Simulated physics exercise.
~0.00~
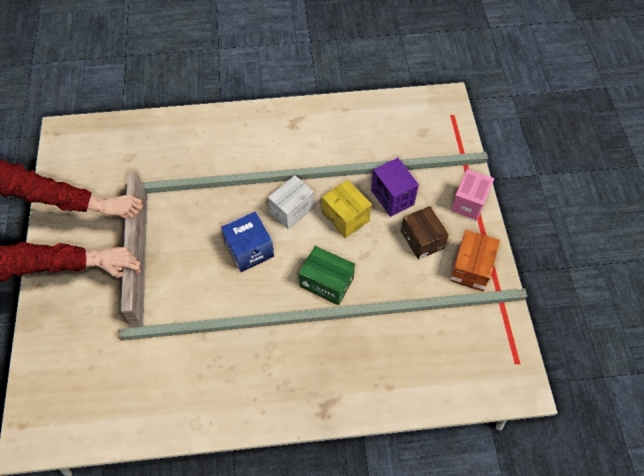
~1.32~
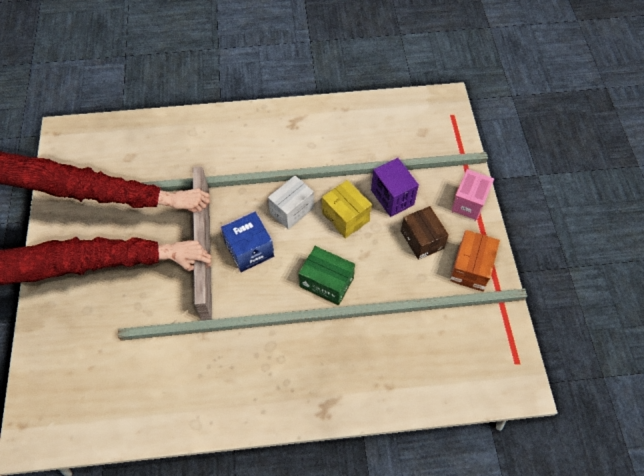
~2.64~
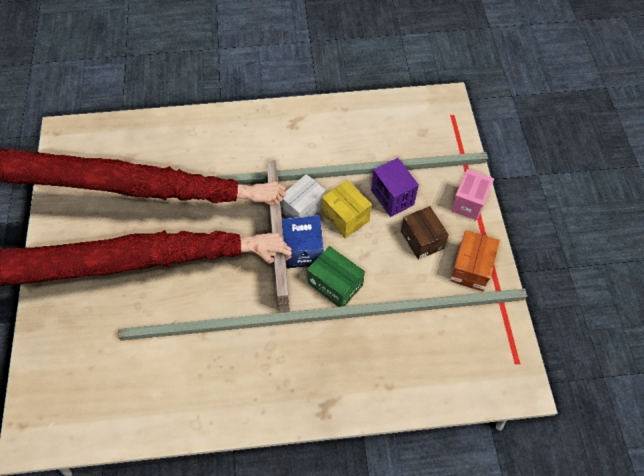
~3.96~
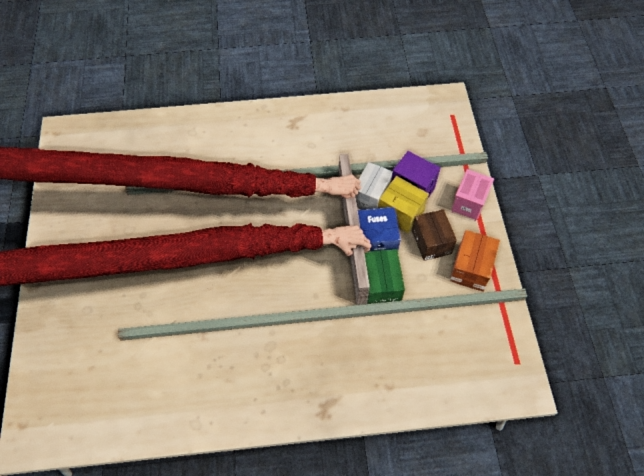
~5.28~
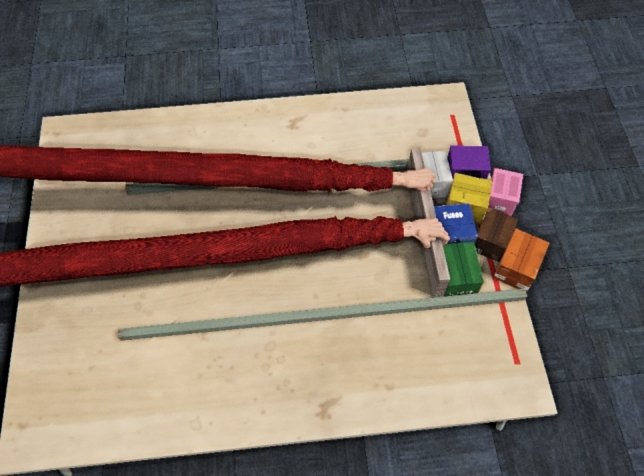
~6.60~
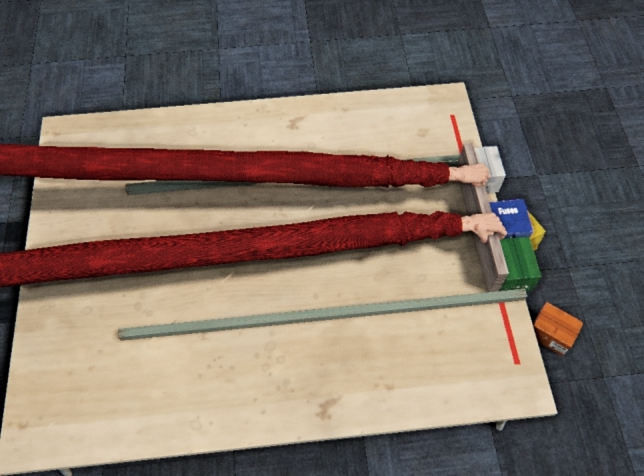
Red-sleeved arms pushing a plank rightward, bunching colourful boxes together and shoving several over the table's edge past a red line.
